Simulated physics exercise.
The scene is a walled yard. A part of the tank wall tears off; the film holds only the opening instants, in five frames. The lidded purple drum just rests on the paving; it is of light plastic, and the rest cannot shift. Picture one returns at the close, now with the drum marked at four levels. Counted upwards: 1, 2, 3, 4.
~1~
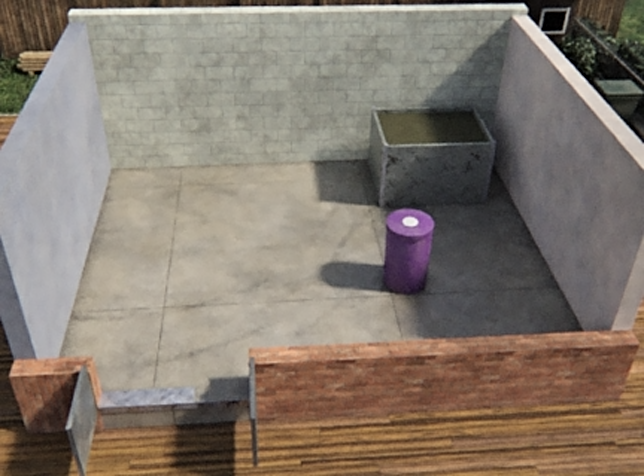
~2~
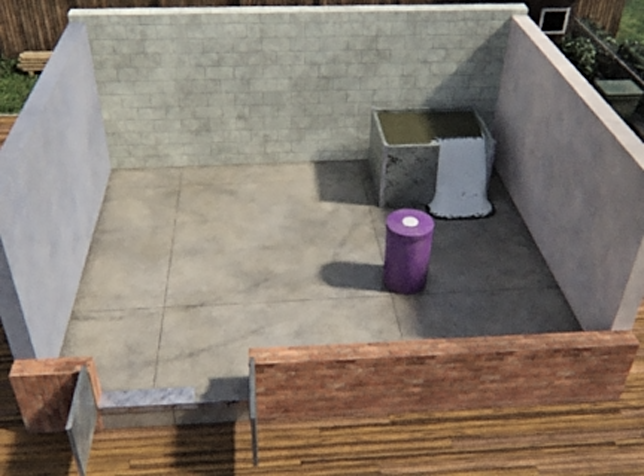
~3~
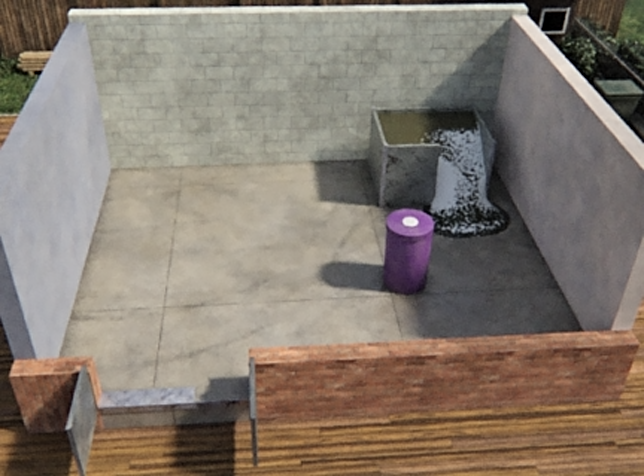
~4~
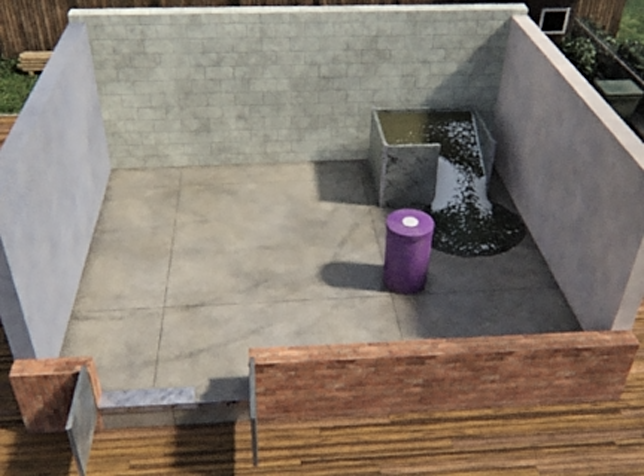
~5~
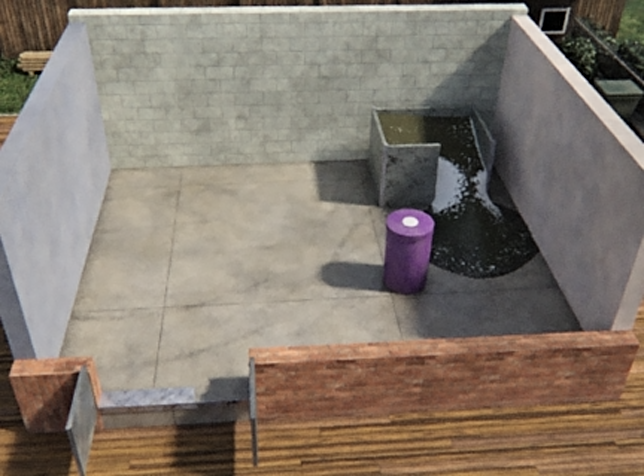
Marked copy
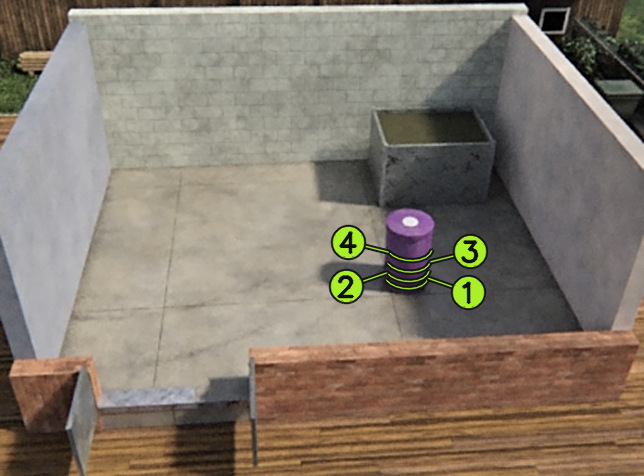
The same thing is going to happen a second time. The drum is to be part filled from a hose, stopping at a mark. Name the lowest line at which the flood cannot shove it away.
I would pick line 2.
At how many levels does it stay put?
Three.
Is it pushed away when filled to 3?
No, that is safe.
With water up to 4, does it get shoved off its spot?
No, that is safe.
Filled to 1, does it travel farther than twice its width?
No, less.
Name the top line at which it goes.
1.
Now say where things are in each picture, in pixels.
Lid of the purple drum at (411, 222); tank full, its middle at (431, 130); open gate at (172, 356).
Water covers 1 % of the ground and is seen nearest the drum at (441, 213).
Water covers 3 % of the ground and is seen nearest the drum at (447, 231).
Water covers 6 % of the ground and is seen nearest the drum at (434, 243).
Lid of the purple drum at (411, 222); water covers 9 % of the ground and is seen nearest the drum at (424, 254).
On the marked copy, 1 at (409, 288); 2 at (410, 281); 3 at (411, 272); 4 at (413, 260); from the bottom up 1, 2, 3, 4.
With 1, it is pushed about its own width away.
With 2, it does not move.
With 3, it does not move.
With 4, it does not move.
